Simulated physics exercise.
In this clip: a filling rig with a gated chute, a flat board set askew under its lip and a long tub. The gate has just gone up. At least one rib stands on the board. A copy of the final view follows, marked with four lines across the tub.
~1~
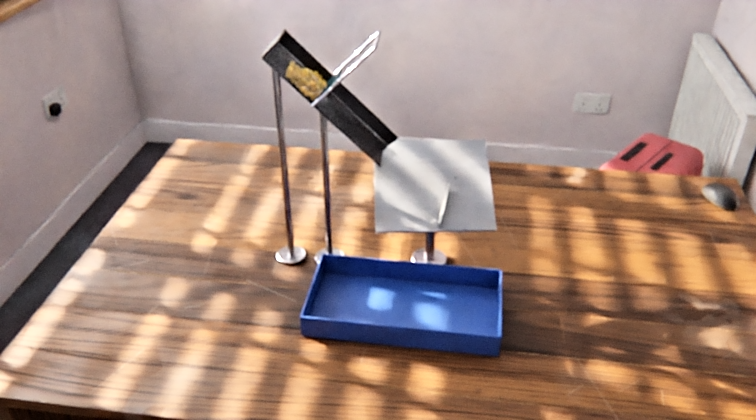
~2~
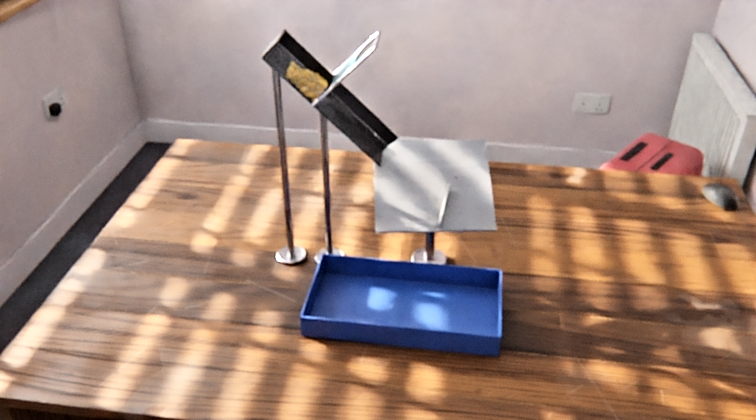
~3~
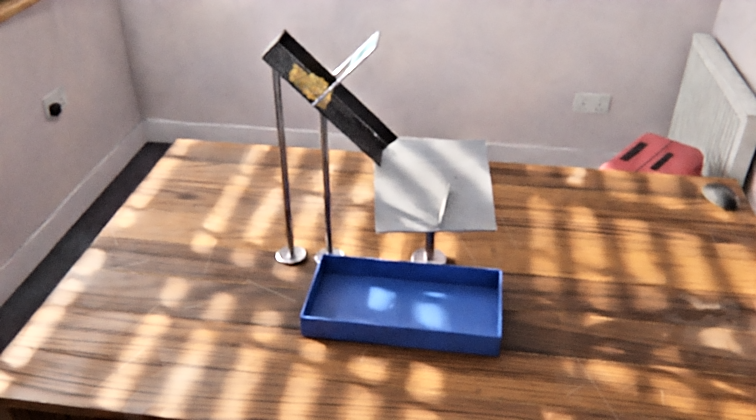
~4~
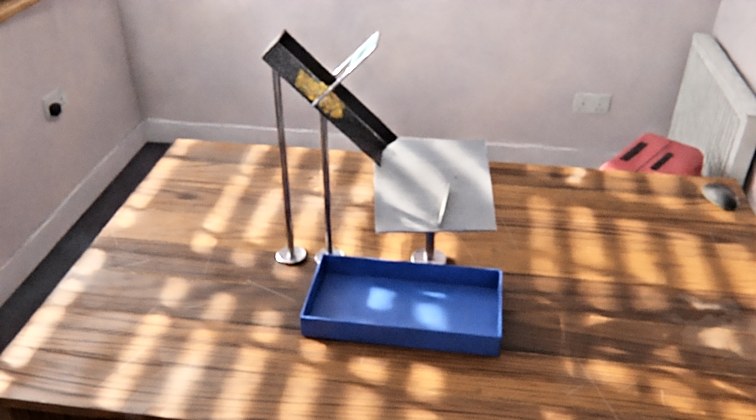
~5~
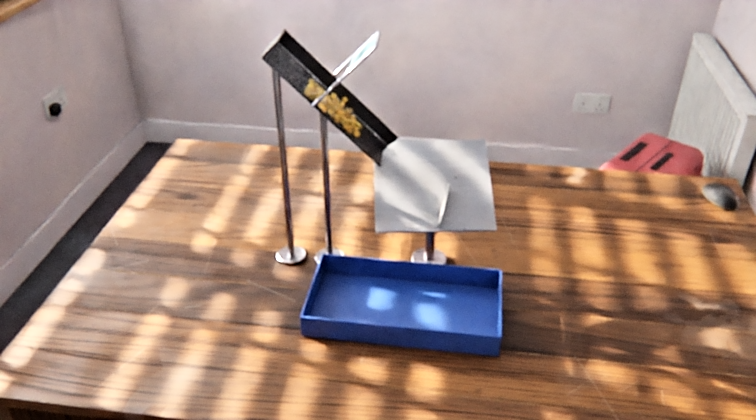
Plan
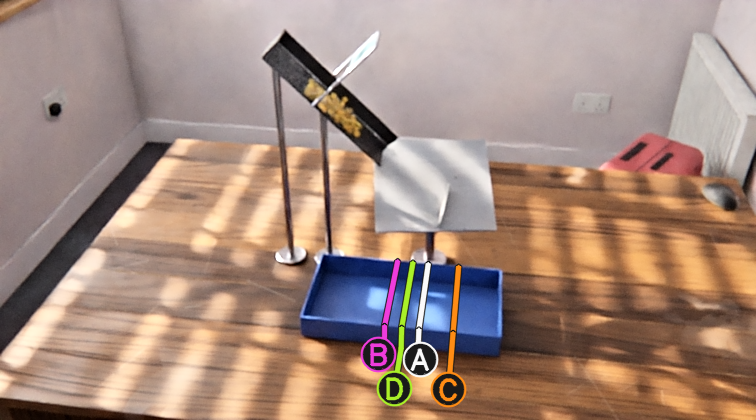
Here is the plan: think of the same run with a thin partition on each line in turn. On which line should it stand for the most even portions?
The answer is line A.
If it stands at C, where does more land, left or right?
More lands on the left.
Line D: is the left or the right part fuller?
The right side.
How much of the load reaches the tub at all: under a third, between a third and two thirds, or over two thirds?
About that: Over two thirds.
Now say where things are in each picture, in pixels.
The first frame shows load behind the gate at (310, 81), puffed corn balls; lip of the chute at (382, 159), sloping fairly steeply.
The second frame shows middle of the board at (433, 184), tilted gently; middle of its low edge at (436, 231); of its high edge at (429, 140).
The third frame shows front corners of the tub at (301, 316) and (501, 337), empty; front of the load at (328, 99).
The fourth frame shows middle of the load at (322, 94); its front at (340, 116), about a third of the way to the lip; rib from (449, 183) to (439, 223).
The fifth frame shows middle of the load at (337, 107); its front at (360, 127), about two thirds of the way to the lip.
On the marked copy, line A crosses the front rim at (419, 328); line B crosses the front rim at (384, 325); line C crosses the front rim at (453, 332); line D crosses the front rim at (401, 327).
With A, of what is caught, about half on the left of the divider, about half on the right.
With B, of what is caught, a stray few on the left of the divider, nearly all on the right.
With C, of what is caught, nearly all on the left of the divider, a stray few on the right.
With D, of what is caught, a small part on the left of the divider, nearly all on the right.
